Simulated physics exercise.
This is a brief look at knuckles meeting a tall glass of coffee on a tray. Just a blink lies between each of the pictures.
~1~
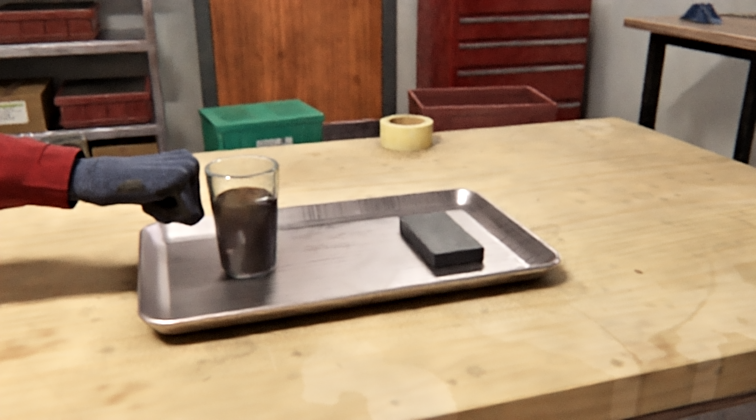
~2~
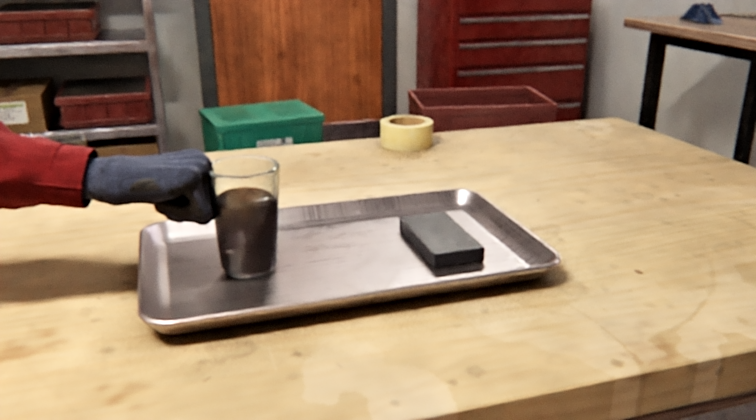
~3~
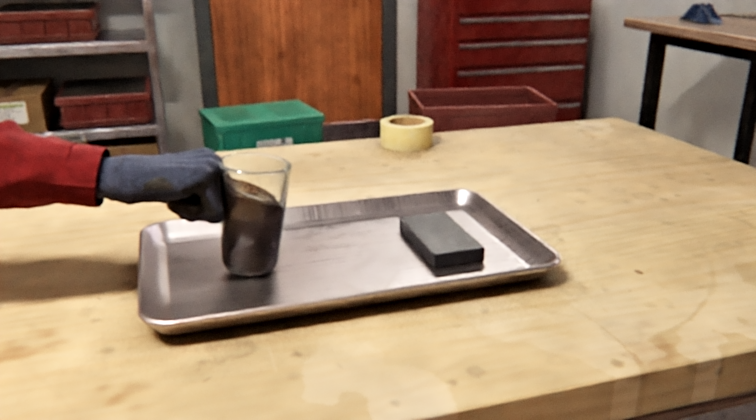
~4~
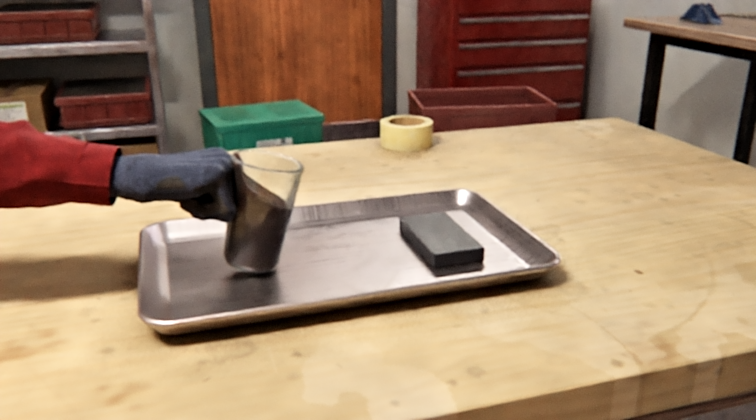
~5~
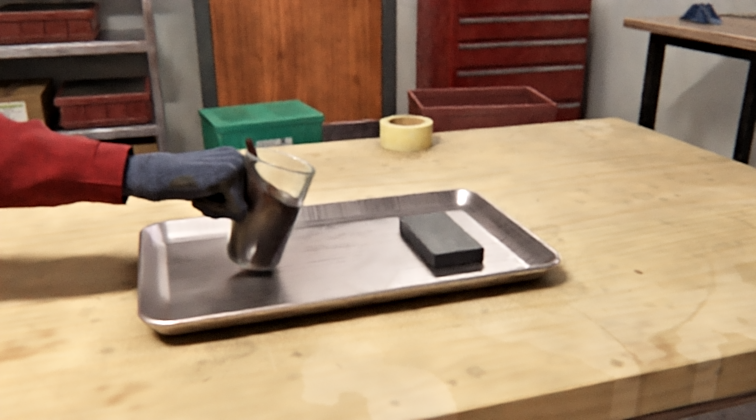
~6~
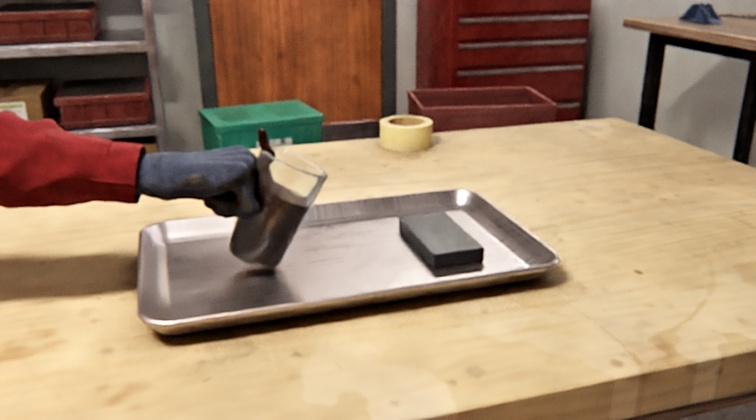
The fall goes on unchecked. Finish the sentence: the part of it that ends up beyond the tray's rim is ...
It is less than a quarter.
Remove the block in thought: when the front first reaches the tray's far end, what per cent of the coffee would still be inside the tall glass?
55 %.
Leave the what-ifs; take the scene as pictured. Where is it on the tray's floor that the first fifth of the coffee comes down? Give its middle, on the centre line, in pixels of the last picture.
(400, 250).
A moment on, the tall glass lies on its side and 98 per cent is in the glass, 0 on the tray and 2 above or beyond its rim.
Next, the tall glass lies on its side and 51 per cent is in the glass, 33 on the tray and 16 above or beyond its rim.
Then the tall glass lies on its side and 27 per cent is in the glass, 58 on the tray and 16 above or beyond its rim.
Later the tall glass lies on its side and 14 per cent is in the glass, 70 on the tray and 16 above or beyond its rim.
At rest 83 per cent is held by tray and glass, 17 is off the tray.
